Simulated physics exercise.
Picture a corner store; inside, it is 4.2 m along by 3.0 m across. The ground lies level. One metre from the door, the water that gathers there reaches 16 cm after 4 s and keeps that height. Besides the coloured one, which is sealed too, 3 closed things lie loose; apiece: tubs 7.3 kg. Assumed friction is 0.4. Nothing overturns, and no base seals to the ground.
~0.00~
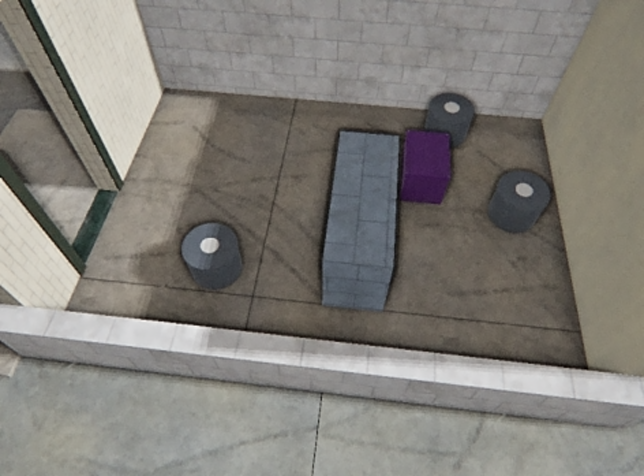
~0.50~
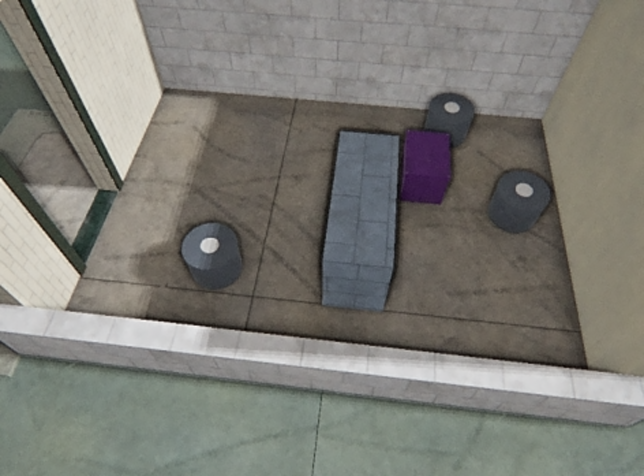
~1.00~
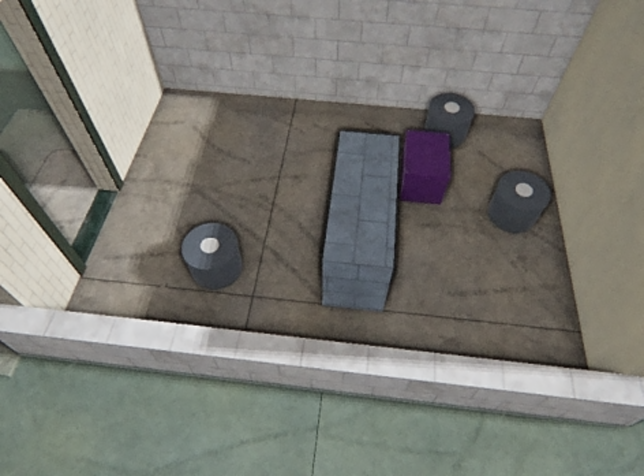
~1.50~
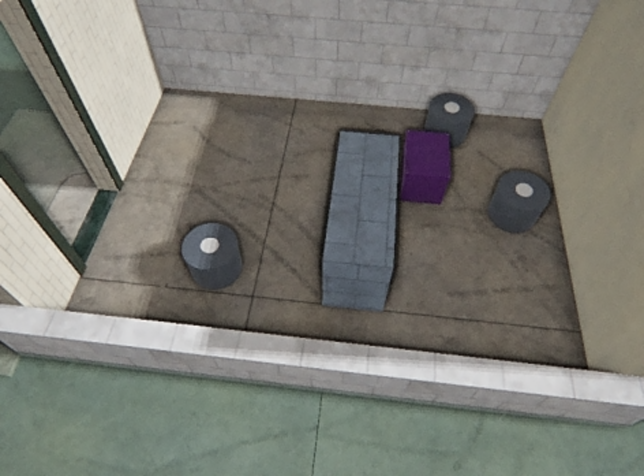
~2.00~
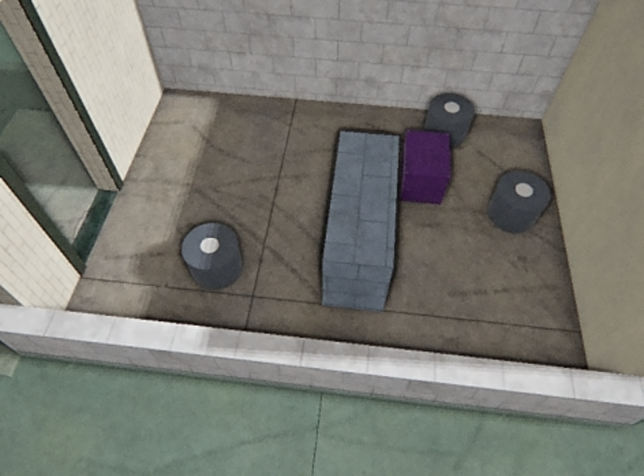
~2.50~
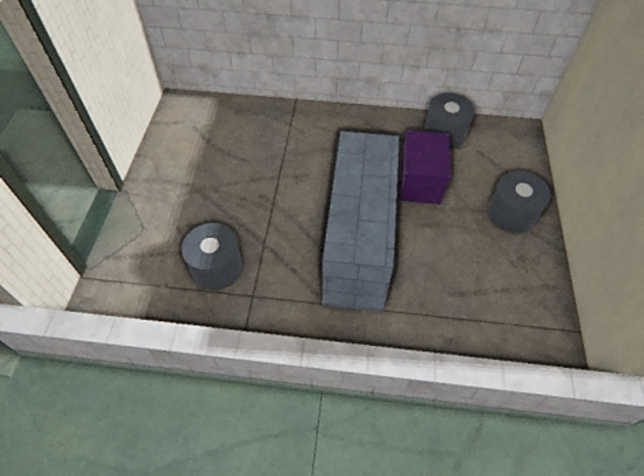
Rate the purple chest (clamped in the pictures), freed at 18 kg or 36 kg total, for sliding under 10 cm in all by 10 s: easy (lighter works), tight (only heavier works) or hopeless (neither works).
Easy.
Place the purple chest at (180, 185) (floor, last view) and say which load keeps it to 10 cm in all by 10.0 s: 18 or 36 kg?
Result: Heavy passes, light fails.
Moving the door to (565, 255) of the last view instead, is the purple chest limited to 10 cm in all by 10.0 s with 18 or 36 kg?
Short version: Only the heavy mass succeeds.
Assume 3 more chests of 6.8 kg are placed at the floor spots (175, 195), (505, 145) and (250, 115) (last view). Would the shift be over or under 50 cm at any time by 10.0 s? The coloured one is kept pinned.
Order as asked: Goes beyond / stays within / goes beyond.
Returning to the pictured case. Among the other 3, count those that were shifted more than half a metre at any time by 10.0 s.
The total is 2.
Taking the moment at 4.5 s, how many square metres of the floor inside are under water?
At that time the wet patch spans about 4.0 m2.
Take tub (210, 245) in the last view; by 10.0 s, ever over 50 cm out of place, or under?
That one is beyond half a metre, as it turns out.
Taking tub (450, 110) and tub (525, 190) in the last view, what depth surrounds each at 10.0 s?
First roughly 5 cm, second roughly 4 cm.
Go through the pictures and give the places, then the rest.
The first picture shows the purple chest at (428, 153), on the bottom; 0.0 m2 under water; 0 of 4 have shifted.
The second picture shows the purple chest at (428, 153) rests on the ground; water covers 0.0 m2; 0 of 4 have shifted.
The third picture shows the purple chest at (428, 153), on the bottom; water covers 0.0 m2; 0 of 4 have shifted.
The fourth picture shows the purple chest at (428, 153) rests on the ground; 0.0 m2 under water; 0 of 4 have shifted.
The fifth picture shows the purple chest at (428, 153) rests on the ground; 0.0 m2 under water; 0 of 4 have shifted.
The sixth picture shows the purple chest at (428, 153), on the bottom; 0.2 m2 under water; 0 of 4 have shifted.
After 3.5 s the purple chest would be 0 cm from its start with 18 kg and 0 cm from its start with 36 kg; 0 cm of water round it then.
After 4.5 s the purple chest would be 0 cm from its start with 18 kg and 0 cm from its start with 36 kg; 0 cm of water round it then.
After 7.0 s the purple chest would be 0 cm from its start with 18 kg and 0 cm from its start with 36 kg; 1 cm of water round it then.
After 10.0 s the purple chest would be 0 cm from its start with 18 kg and 0 cm from its start with 36 kg; 3 cm of water round it then.
